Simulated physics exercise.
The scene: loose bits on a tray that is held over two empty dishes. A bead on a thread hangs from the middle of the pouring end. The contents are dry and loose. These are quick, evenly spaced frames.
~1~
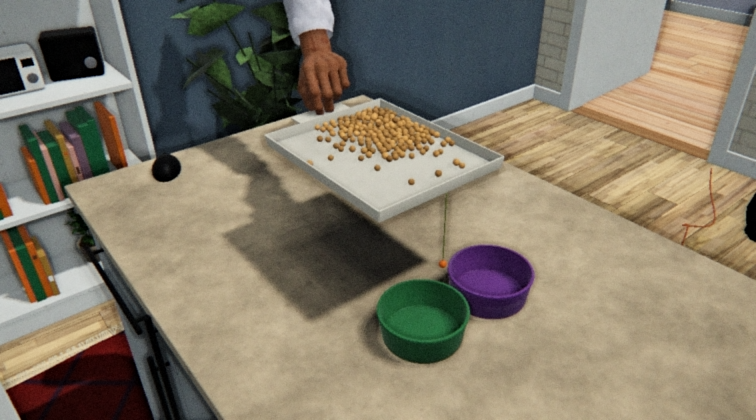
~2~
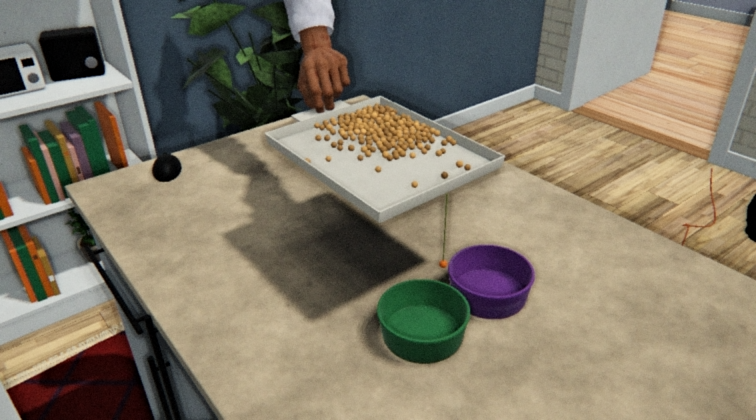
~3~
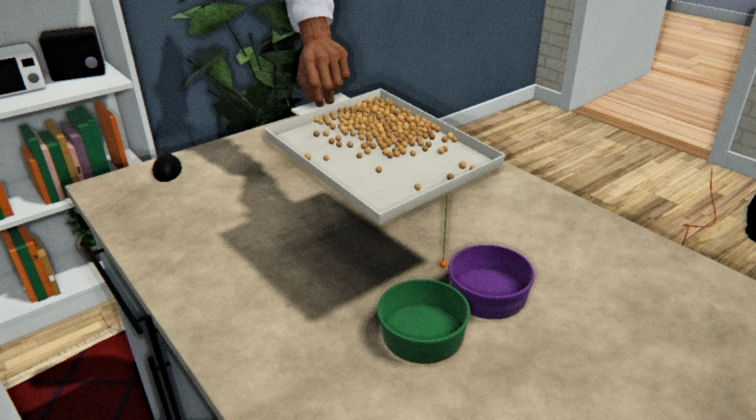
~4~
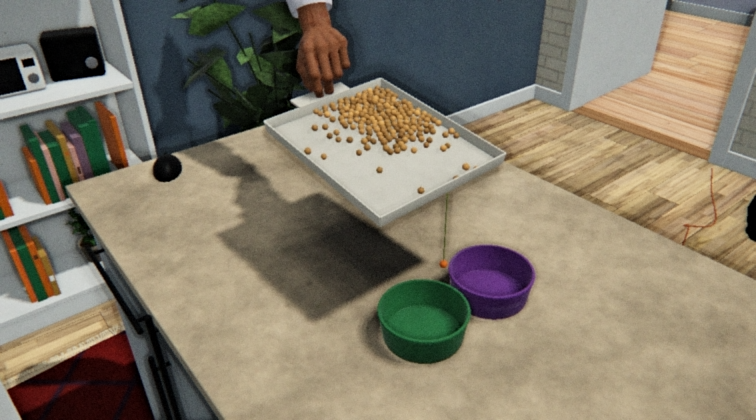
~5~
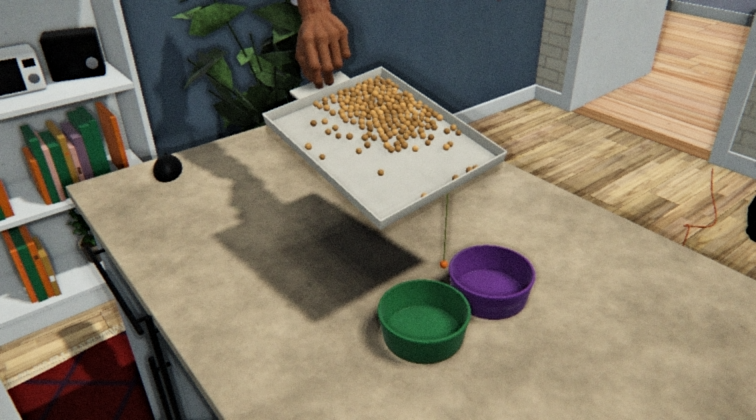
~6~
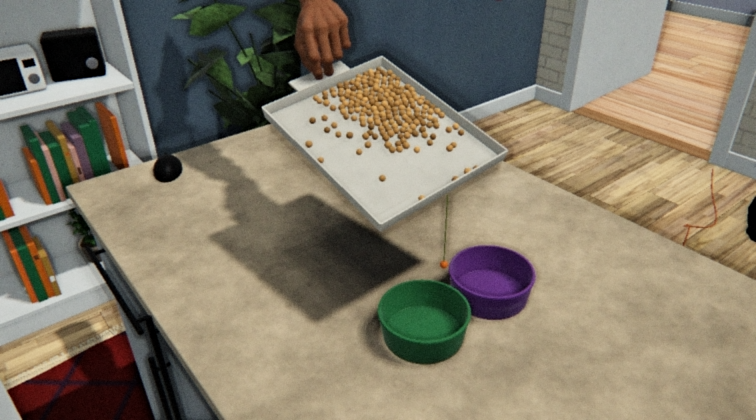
At first, a hand holds a white tray of round wooden beads nearly level above a counter with empty green and purple dishes. The hand then gradually raises the tray's far end, steepening its tilt toward the viewer, while the beads shift slightly and a few roll toward the near edge.
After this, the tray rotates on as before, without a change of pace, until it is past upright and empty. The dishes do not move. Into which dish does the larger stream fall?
The left-hand one ends fuller.
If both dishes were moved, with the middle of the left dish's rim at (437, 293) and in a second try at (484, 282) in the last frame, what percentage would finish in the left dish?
Near 20 % and 0 %.
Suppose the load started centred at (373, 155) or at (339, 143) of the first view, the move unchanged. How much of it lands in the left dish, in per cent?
In turn 70 and 60 in a hundred.
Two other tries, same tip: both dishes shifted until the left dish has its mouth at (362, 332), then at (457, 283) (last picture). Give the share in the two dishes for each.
Roughly 60 per cent, and 0 per cent.
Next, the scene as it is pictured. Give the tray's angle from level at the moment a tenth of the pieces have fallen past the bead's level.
At some 55 degrees.
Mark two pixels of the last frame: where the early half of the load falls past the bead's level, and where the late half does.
First near (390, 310), later near (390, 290).
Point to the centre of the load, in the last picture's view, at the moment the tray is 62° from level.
Around (396, 222).
Shortly afterwards, tray tipped steeply; near two thirds on the tray; a little in the left dish; a little outside both; a little in the air.
Next, tray tipped past a quarter turn; a little on the tray; near half in the left dish; near a third outside both; a little in the air.
Some moments later, tray tipped past a quarter turn; near half in the left dish; near half outside both.
In the end, tray tipped past a quarter turn; near half in the left dish; none at all in the right dish; near half outside both.
